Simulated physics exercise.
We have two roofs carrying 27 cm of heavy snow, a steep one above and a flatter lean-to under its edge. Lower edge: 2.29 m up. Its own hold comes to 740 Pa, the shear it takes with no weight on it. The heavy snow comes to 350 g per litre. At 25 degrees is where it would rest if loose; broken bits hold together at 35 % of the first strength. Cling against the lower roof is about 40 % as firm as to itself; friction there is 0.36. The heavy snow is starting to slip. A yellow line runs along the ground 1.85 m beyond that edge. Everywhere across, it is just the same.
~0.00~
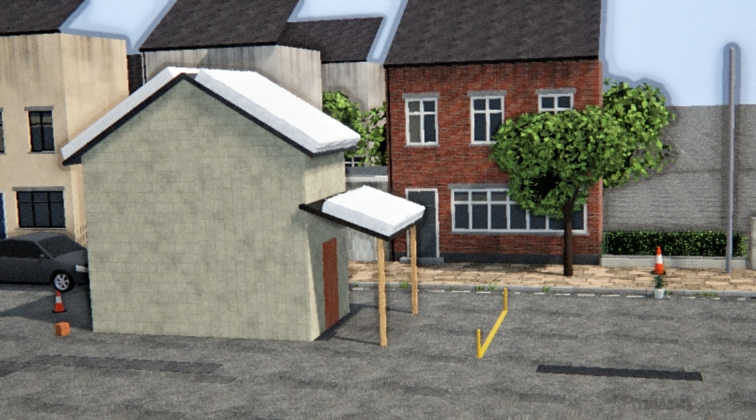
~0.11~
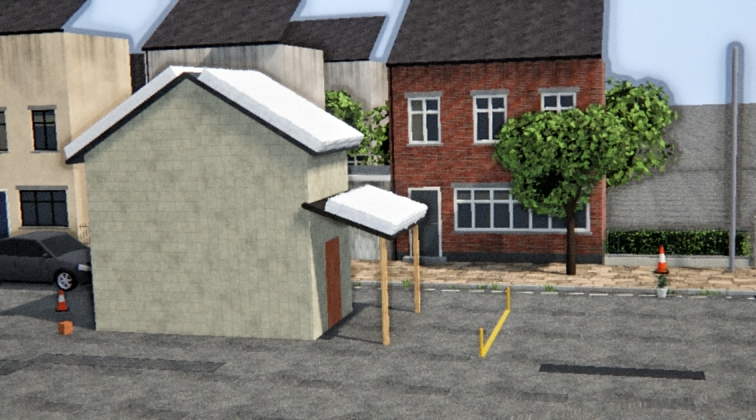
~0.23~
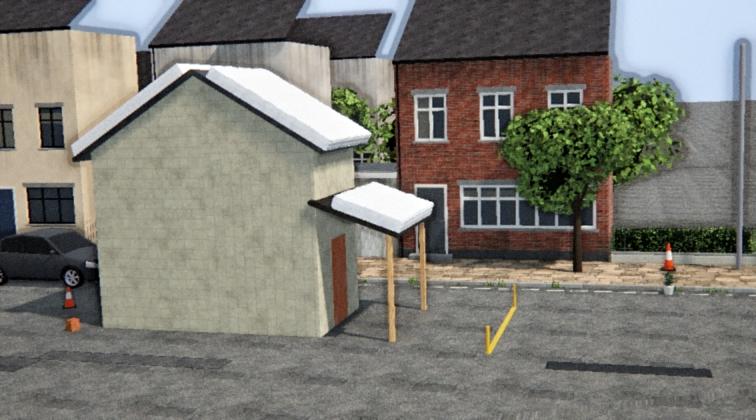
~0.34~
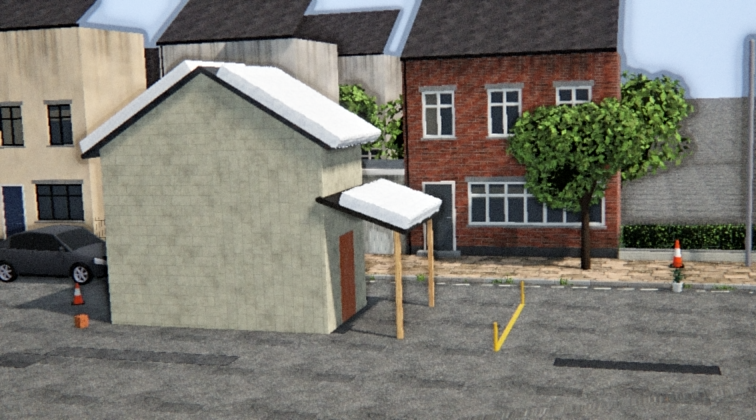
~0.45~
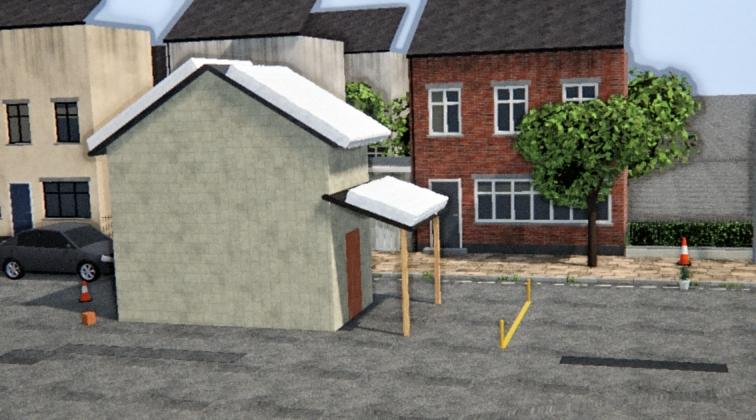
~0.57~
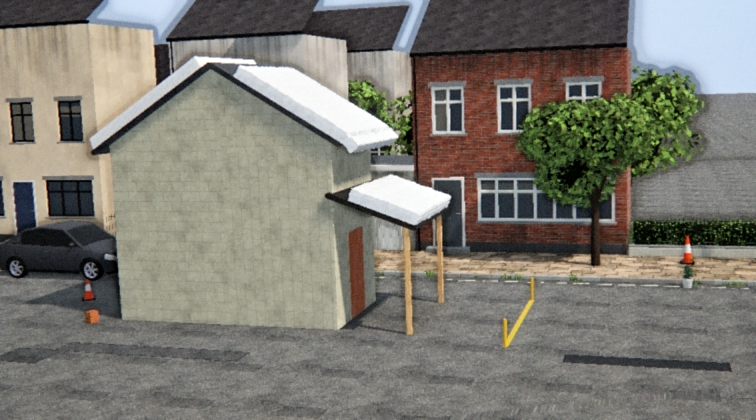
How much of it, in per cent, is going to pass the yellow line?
I would say 39 percent.
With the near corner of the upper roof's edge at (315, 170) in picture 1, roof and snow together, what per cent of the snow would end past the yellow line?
Roughly 25 per cent.
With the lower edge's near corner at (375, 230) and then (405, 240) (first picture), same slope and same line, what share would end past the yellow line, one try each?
35 %, then 40 %.
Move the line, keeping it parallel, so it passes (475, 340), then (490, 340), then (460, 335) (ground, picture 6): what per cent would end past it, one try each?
Respectively about 55 in a hundred, 50 in a hundred and 65 in a hundred.
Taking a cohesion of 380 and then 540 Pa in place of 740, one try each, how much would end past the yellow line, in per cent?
In that order: 45 %, 40 %.
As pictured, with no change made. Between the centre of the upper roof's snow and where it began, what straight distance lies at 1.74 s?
It has shifted some 3.0 m.
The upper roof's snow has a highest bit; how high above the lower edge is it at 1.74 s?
It sits some 1.7 m above the lower edge at that time.
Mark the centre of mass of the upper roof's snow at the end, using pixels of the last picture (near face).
Roughly at (516, 317).
After 1.10 s, none is below the lower edge and 0 % is past the line.
After 1.74 s, none is below the lower edge and 0 % is past the line.
After 2.37 s, 67 % is below the lower edge and 7 % is past the line.
After 3.00 s, 74 % is below the lower edge and 39 % is past the line.
After 3.40 s, 74 % is below the lower edge and 39 % is past the line.
